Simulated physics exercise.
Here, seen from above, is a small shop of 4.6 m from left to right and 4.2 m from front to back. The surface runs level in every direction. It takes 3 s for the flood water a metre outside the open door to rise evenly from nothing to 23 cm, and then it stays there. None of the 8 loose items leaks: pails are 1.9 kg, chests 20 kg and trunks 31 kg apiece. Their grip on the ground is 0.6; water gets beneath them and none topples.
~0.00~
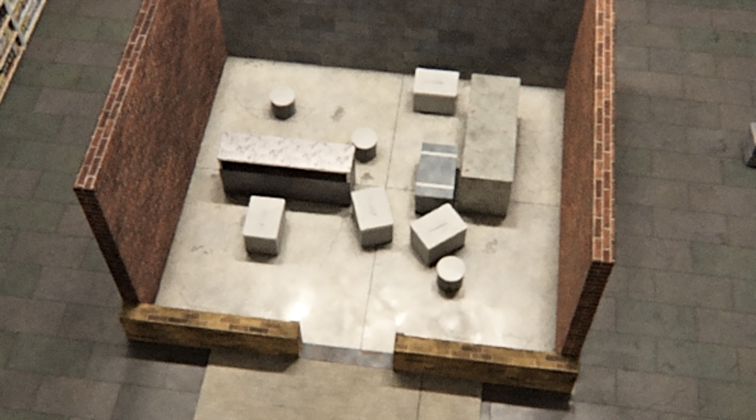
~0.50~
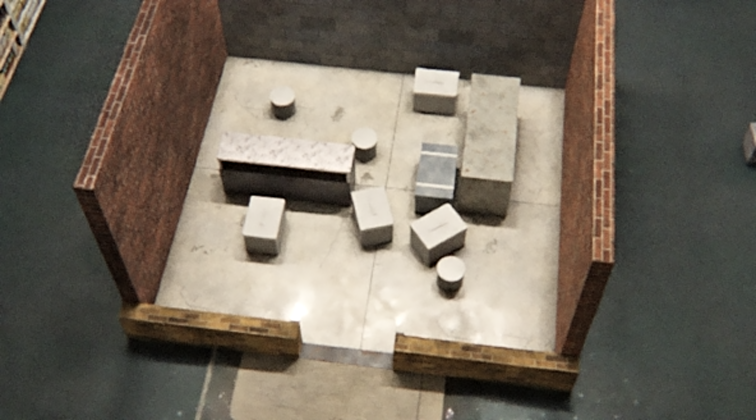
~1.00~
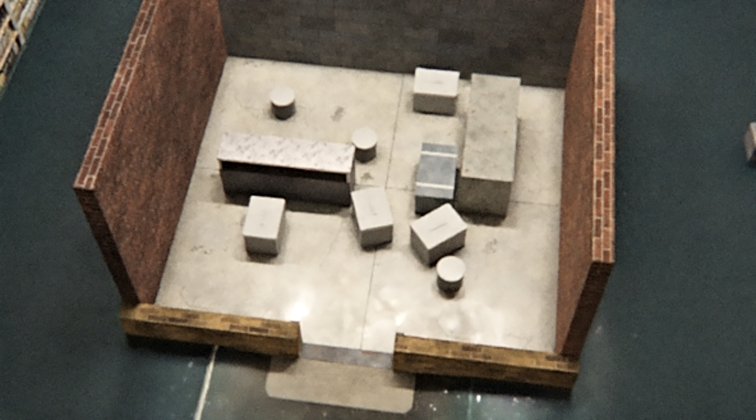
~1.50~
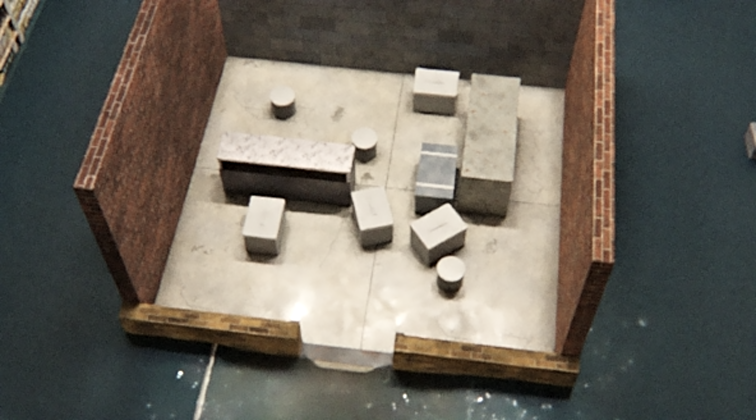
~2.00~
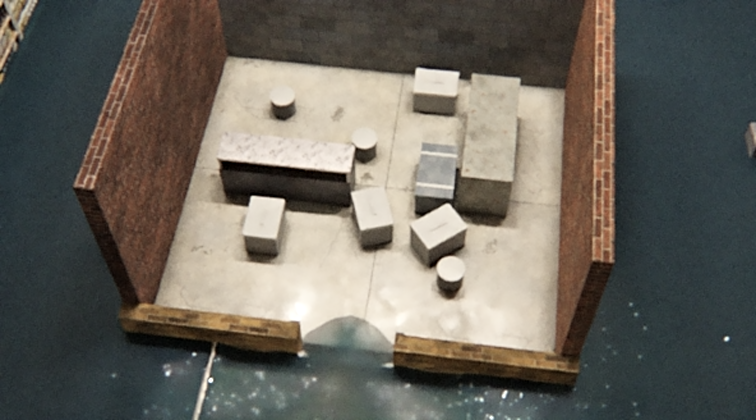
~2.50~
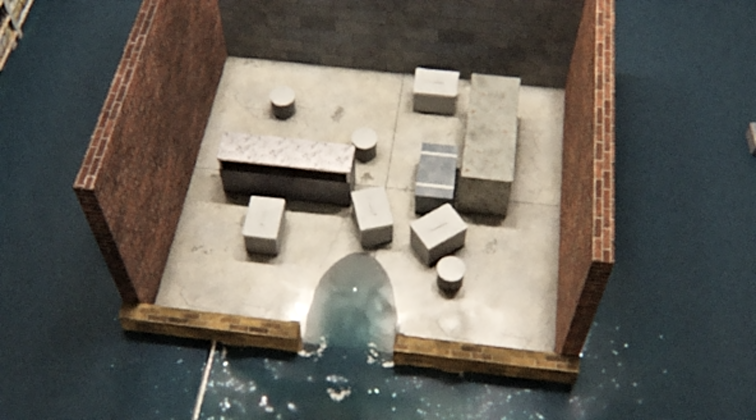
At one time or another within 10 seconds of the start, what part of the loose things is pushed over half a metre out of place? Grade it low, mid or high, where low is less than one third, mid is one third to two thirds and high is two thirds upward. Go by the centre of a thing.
Grade: High.
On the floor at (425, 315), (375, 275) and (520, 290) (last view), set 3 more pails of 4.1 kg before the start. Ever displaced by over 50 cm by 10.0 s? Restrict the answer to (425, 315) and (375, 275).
The first: Not as far. The second: Farther.
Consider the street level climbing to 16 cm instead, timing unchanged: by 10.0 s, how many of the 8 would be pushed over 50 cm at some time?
3.
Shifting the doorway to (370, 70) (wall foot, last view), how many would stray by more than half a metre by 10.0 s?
3.
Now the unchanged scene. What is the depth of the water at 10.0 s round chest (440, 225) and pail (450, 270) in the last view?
Close to 6 and 6 centimetres.
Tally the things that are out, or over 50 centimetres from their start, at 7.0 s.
4.
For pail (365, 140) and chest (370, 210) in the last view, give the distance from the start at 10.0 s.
The first is 140 cm from its start, the second 200 cm.
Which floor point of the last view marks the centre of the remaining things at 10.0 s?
Centre of the remaining things: Roughly (367, 159).
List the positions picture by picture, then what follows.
In the first picture, a pail at (365, 138) rests on the ground; a chest at (439, 226), on the bottom; water covers 0.0 m2; 0 of 8 have shifted.
In the second picture, a pail at (365, 138), on the bottom; a chest at (439, 226), on the bottom; 0.0 m2 under water; 0 of 8 have shifted.
In the third picture, a pail at (365, 138) rests on the ground; a chest at (439, 226), on the bottom; water covers 0.0 m2; 0 of 8 have shifted.
In the fourth picture, a pail at (365, 138) rests on the ground; a chest at (439, 226), on the bottom; 0.0 m2 under water; 0 of 8 have shifted.
In the fifth picture, a pail at (365, 138) rests on the ground; a chest at (439, 226) rests on the ground; water covers 0.2 m2; 0 of 8 have shifted.
In the sixth picture, a pail at (365, 138), on the bottom; a chest at (439, 226), on the bottom; 1.0 m2 under water; 0 of 8 have shifted.
After 3.5 s 0 of 8 are over 50 cm from their spots; 0 afloat.
After 4.5 s 2 of 8 are over 50 cm from their spots; 0 afloat.
After 7.0 s 4 of 8 are over 50 cm from their spots; 2 afloat.
After 10.0 s 6 of 8 are over 50 cm from their spots, and 6 have been at some point; 4 afloat.
